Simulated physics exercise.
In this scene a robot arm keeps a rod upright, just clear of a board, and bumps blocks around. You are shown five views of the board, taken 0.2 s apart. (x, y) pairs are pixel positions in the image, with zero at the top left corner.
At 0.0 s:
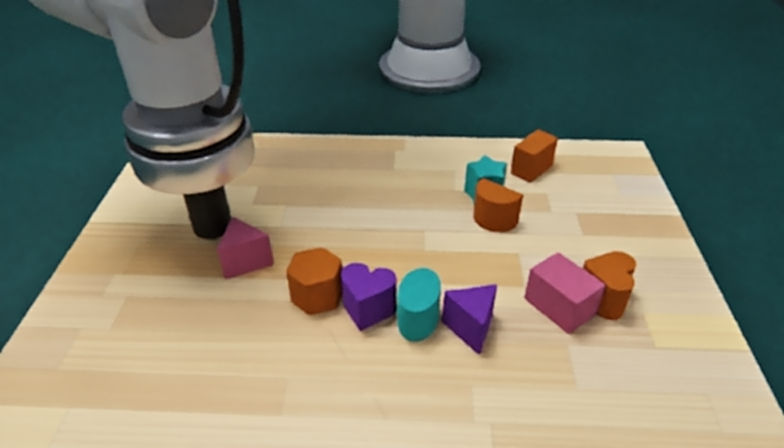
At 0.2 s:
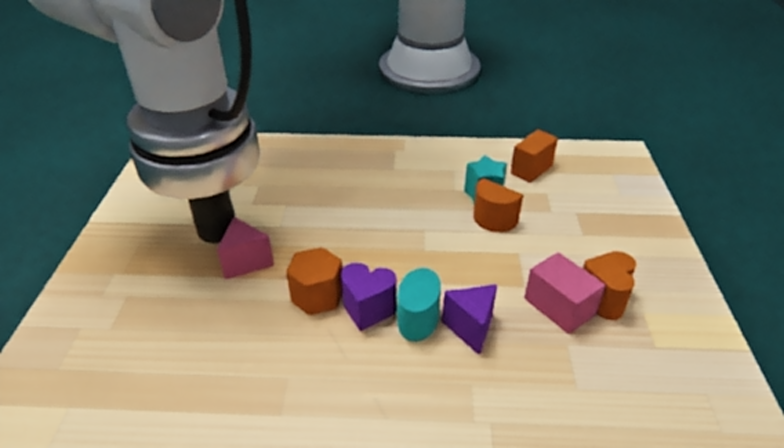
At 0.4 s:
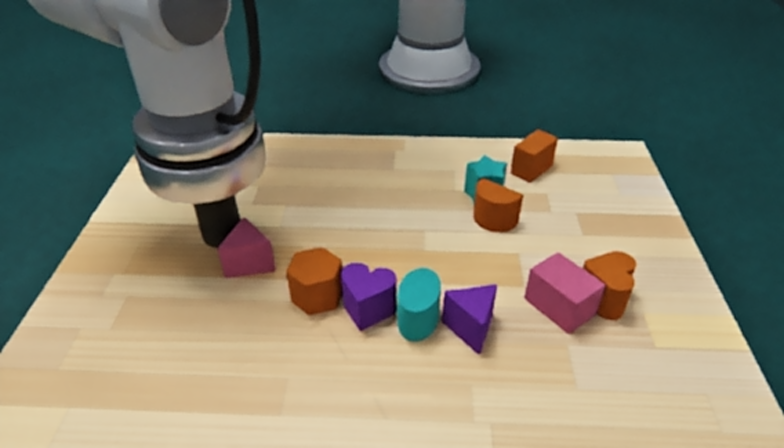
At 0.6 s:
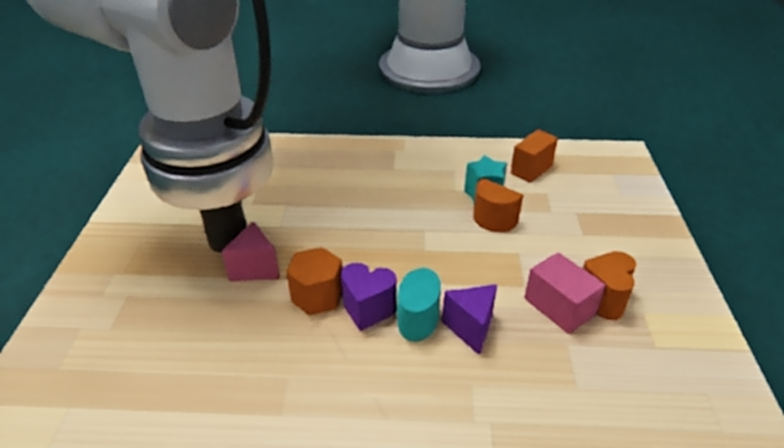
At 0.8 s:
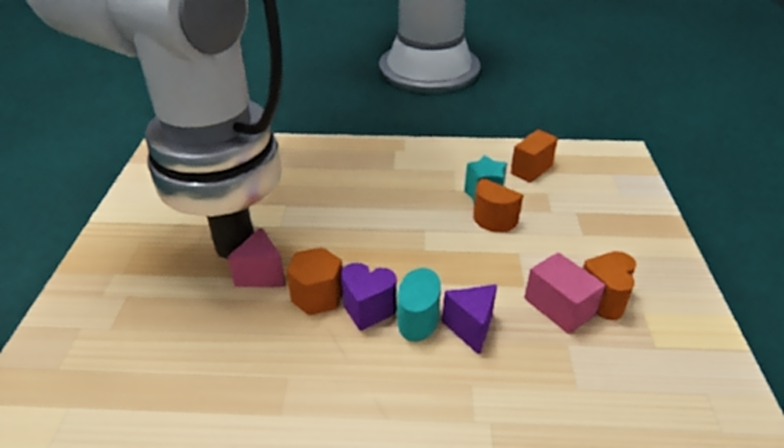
On a wooden board, a robot arm's dark rod nudges a pink triangle slightly right.
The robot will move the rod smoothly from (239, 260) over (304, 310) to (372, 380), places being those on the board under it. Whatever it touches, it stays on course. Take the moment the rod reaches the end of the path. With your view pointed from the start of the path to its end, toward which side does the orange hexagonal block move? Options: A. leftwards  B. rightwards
The answer is A.
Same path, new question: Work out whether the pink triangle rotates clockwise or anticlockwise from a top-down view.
It makes a clockwise turn.
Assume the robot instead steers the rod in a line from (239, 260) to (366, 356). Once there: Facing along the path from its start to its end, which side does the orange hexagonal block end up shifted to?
Facing from start to end, it shifts left.
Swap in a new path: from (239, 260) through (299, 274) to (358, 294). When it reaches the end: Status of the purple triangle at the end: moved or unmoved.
The block in question is displaced by the end.
On the path given first. One third of the way, rod (280, 280); pink triangle (291, 289), turned 15° clockwise; orange hexagonal block (334, 273), turned 40° anticlockwise; purple heart block (387, 278); turquoise oval block (434, 291); purple triangle (487, 302).
Two thirds of the way, rod (326, 319); pink triangle (314, 333), turned 75° clockwise; orange hexagonal block (377, 292), turned 110° anticlockwise; purple heart block (414, 271); turquoise oval block (447, 290), turned 40° clockwise; purple triangle (497, 306).
At the end, rod (371, 367); pink triangle (319, 356), turned 110° clockwise; orange hexagonal block (396, 307), turned 170° anticlockwise; purple heart block (417, 268), turned 20° anticlockwise; turquoise oval block (451, 289), turned 45° clockwise; purple triangle (498, 306).
